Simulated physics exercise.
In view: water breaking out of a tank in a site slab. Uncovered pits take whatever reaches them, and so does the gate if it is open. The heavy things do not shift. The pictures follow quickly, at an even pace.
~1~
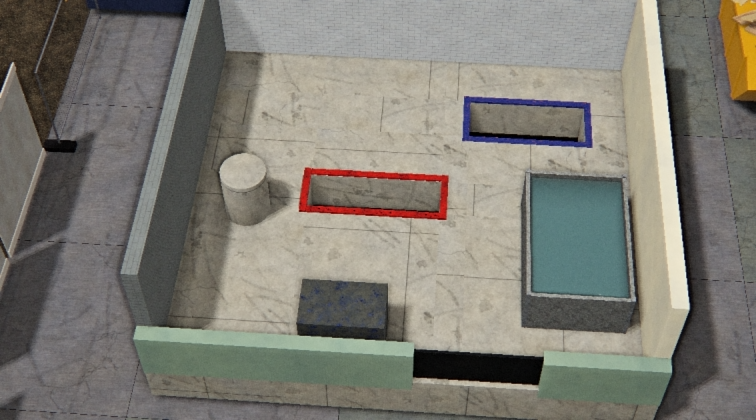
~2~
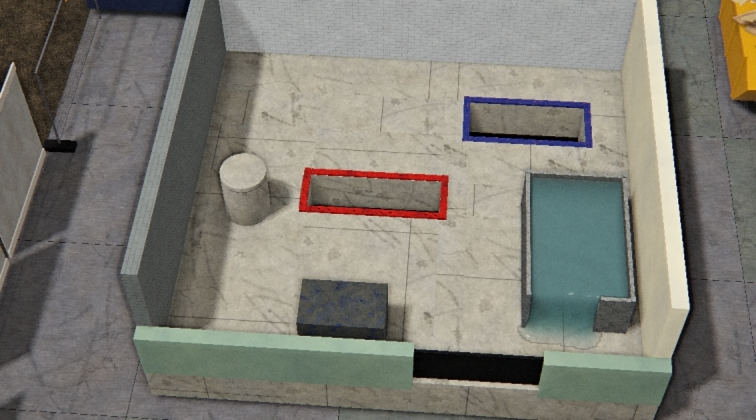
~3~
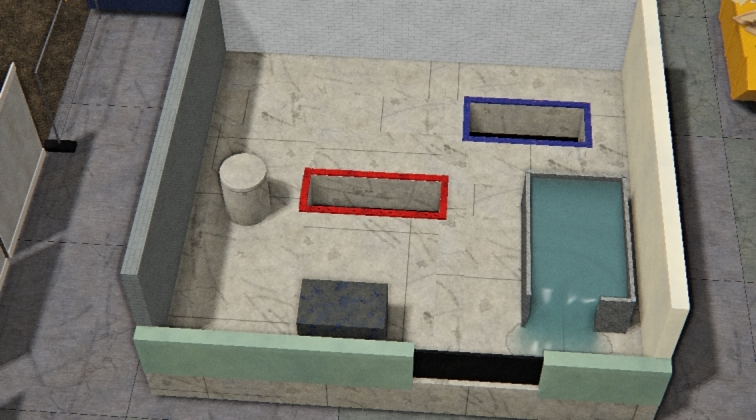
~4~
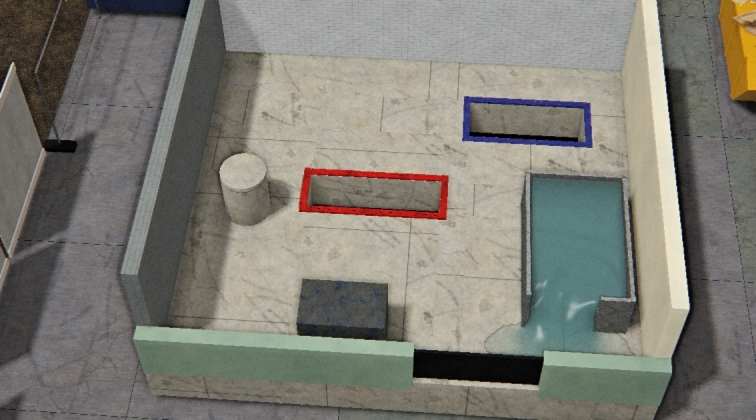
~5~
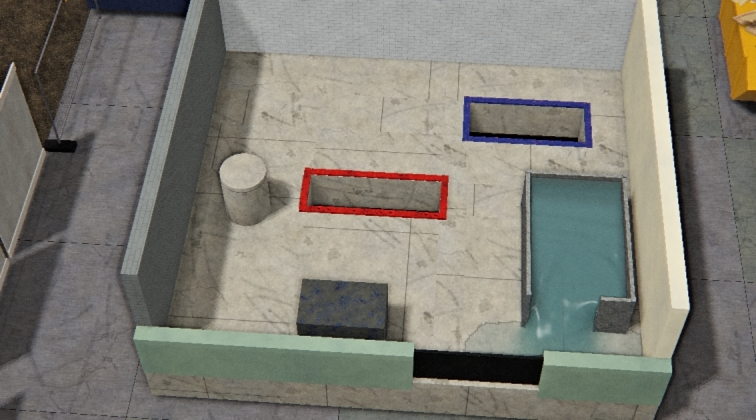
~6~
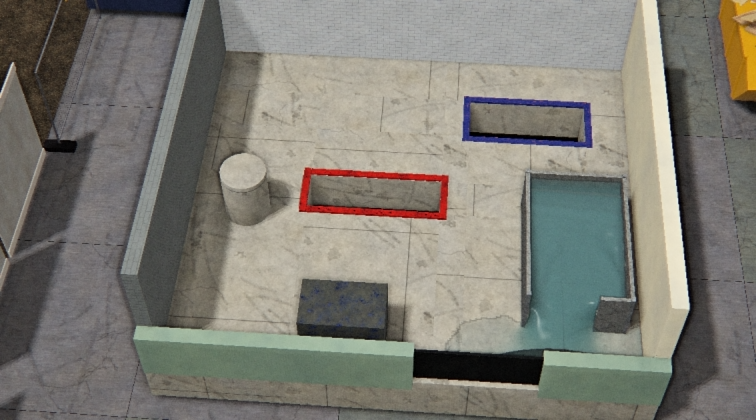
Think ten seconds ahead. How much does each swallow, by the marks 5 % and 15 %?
In the end: The gate takes not even 5 %; the blue pit takes between 5 and 15 %; the red pit takes above 15 %.
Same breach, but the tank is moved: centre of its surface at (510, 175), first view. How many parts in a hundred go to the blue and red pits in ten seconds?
Per cent: Blue 15, red 8.
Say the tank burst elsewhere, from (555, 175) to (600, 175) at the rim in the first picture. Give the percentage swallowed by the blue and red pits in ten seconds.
Roughly, in per cent: Blue 55, red 0.
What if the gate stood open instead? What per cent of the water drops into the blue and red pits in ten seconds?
In per cent: Blue 8, red 0.
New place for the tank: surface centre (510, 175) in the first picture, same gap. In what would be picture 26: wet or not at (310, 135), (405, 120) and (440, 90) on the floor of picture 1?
One after the other: Not flooded, no water, dry.
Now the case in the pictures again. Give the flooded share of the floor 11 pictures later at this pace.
Close to 25 %.
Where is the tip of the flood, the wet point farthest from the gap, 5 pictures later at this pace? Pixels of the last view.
Roughly at (301, 361).
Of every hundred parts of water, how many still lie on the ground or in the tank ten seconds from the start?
I make it 68 per cent.
A moment on, water covers 15 % of the floor; the gate 0 %, the blue pit 0 %, the red pit 0 %.
Next, water covers 25 % of the floor; the gate 0 %, the blue pit 0 %, the red pit 0 %.
Then, water covers 40 % of the floor; the gate 0 %, the blue pit 1 %, the red pit 7 %.
Later, water covers 70 % of the floor; the gate 0 %, the blue pit 6 %, the red pit 16 %.
In the end, water covers 85 % of the floor; the gate 0 %, the blue pit 12 %, the red pit 20 %.
